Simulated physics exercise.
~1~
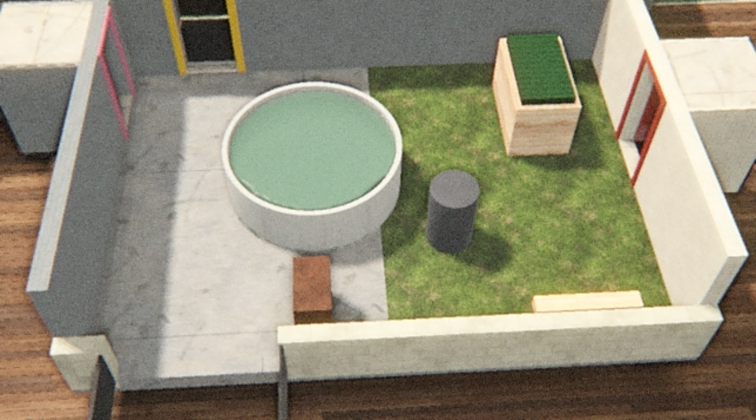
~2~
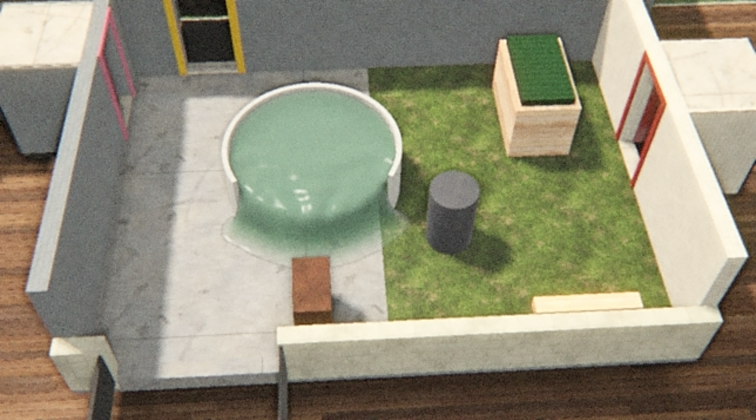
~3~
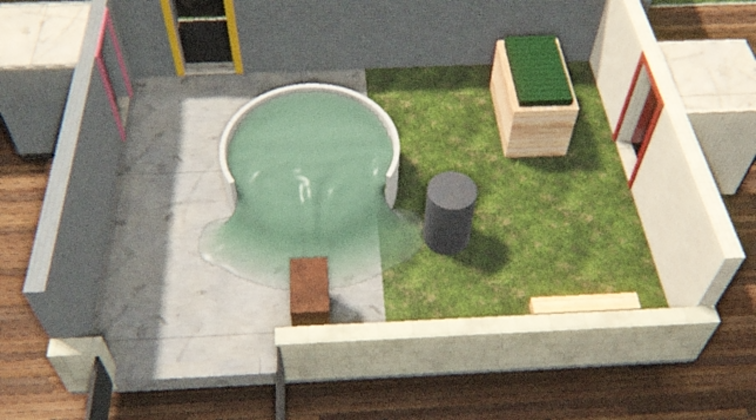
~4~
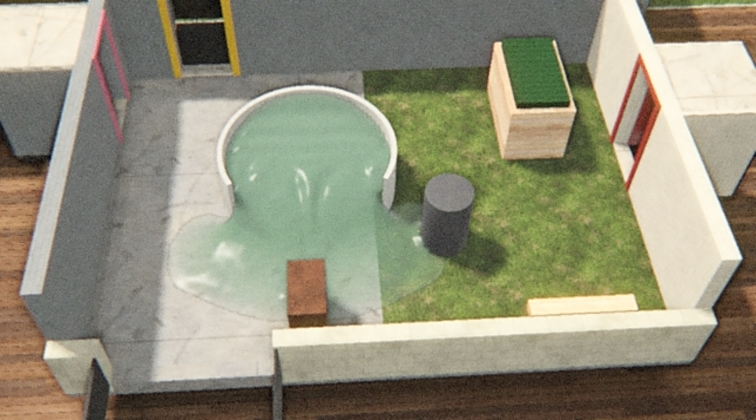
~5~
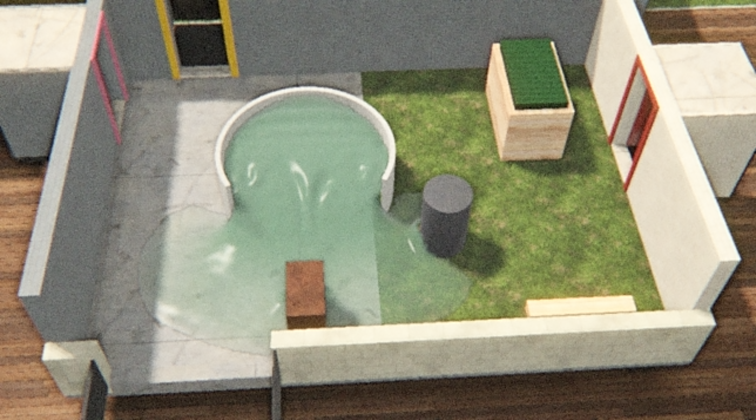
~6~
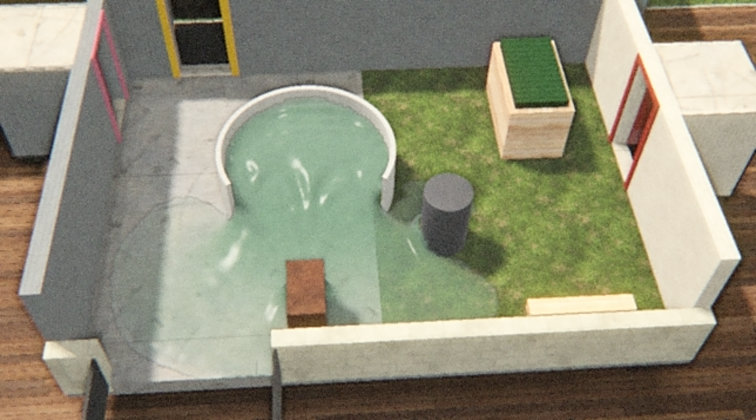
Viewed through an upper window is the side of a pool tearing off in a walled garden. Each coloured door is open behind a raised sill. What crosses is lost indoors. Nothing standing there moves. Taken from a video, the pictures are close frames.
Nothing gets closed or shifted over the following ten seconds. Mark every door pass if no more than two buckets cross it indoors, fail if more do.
Marks: Yellow door pass, red door fail, pink door pass.
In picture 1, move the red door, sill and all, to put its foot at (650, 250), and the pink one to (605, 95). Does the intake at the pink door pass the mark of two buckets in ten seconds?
Note - pink door: Beyond the mark.
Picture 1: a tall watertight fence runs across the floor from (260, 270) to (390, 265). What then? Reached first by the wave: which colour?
The pink door.
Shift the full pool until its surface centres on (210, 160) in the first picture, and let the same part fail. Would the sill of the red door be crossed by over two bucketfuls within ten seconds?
The way I see it, red misses the mark.
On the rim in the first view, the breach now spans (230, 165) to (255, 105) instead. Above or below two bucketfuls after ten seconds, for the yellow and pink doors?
In brief, the yellow door exceeds the mark and the pink door exceeds the mark.
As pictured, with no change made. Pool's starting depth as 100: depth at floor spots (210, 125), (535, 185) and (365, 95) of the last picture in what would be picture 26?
0, 6 and 0 in a hundred, in turn.
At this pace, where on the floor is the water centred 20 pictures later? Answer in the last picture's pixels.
It is around (383, 263).
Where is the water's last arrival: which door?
The yellow door.
A moment on, water covers 35 % of the floor; the yellow door not reached, the red door not reached, the pink door not reached.
Next, water covers 40 % of the floor; the yellow door not reached, the red door not reached, the pink door not reached.
Then, water covers 55 % of the floor; the yellow door not reached, the red door not reached, the pink door not reached.
Later, water covers 85 % of the floor; the yellow door wet at the sill, nothing in, the red door over two buckets in, the pink door wet at the sill, nothing in.
In the end, water covers 100 % of the floor; the yellow door under two buckets in, the red door far over two buckets in, the pink door under two buckets in.
